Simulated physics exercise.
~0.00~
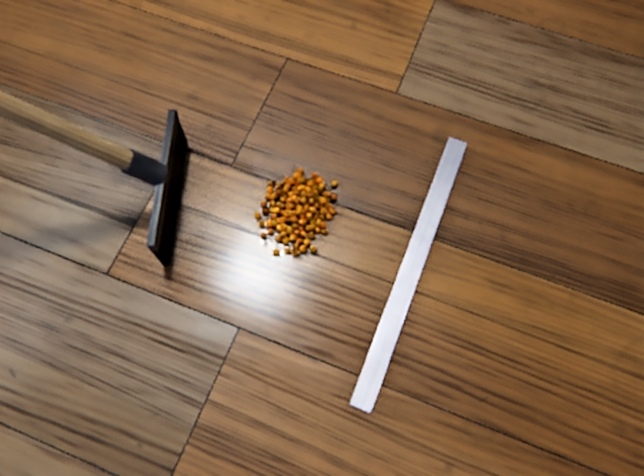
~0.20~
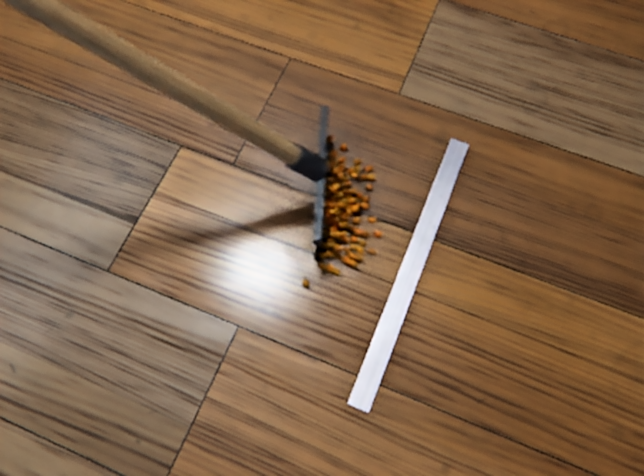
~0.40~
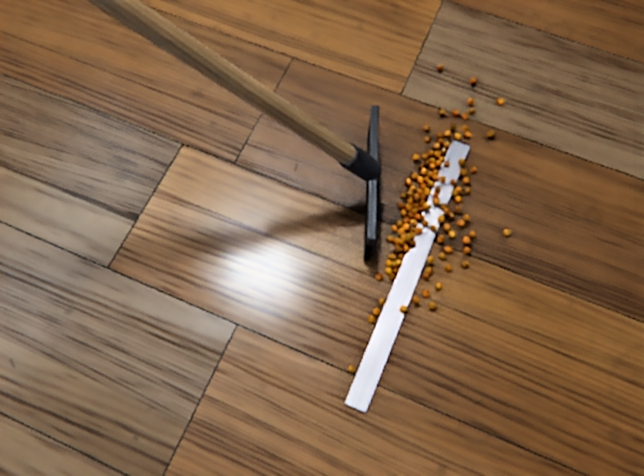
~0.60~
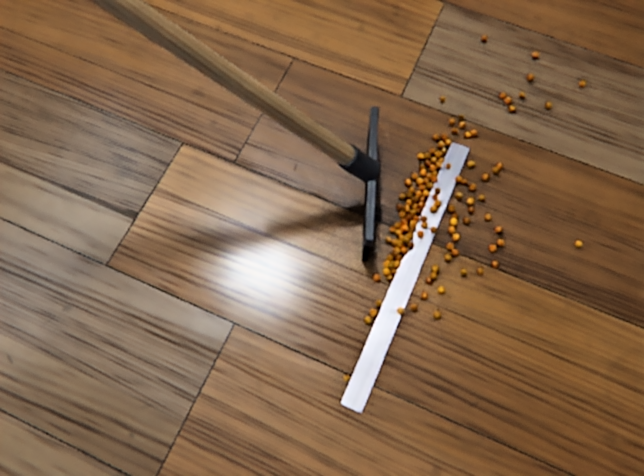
A black squeegee with a wooden handle stands on a wood-plank floor, left of a loose pile of orange-brown kernels, with a pale flat strip lying at a slant farther right. The blade moves right and gathers the kernels against its front, pushing them toward the strip. It stops just short of the strip, while the kernels spill onto and across it, some scattering toward the upper right. The blade stays put as the loose ones travel farther. Finally, many kernels sit between blade and strip or on it, with others strewn beyond.
